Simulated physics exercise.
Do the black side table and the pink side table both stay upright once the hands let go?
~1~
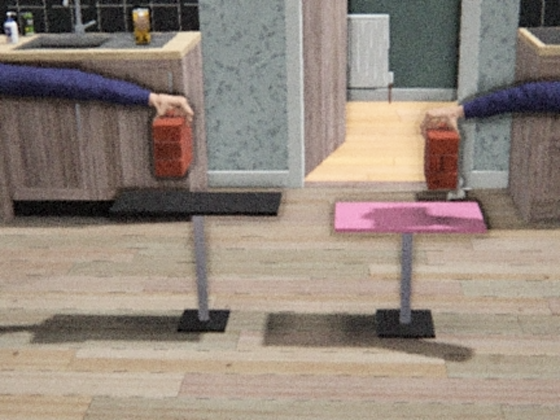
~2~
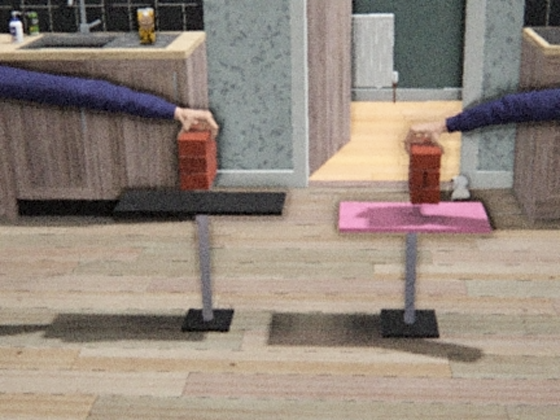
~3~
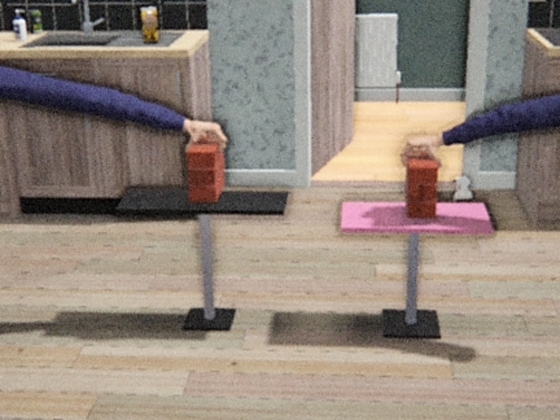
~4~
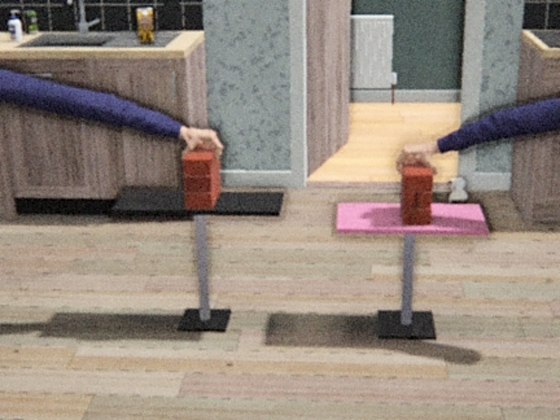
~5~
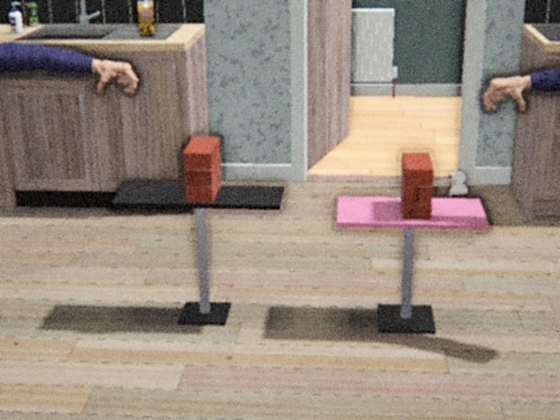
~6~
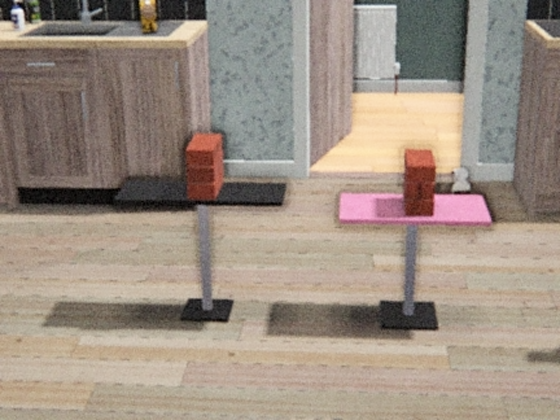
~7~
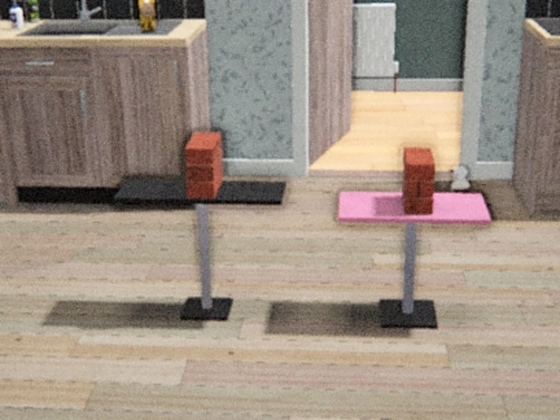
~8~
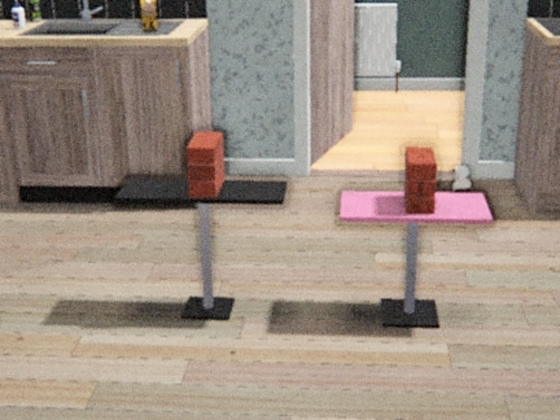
Yes, the black side table stays flat on its foot, and the pink side table stays flat on its foot too.
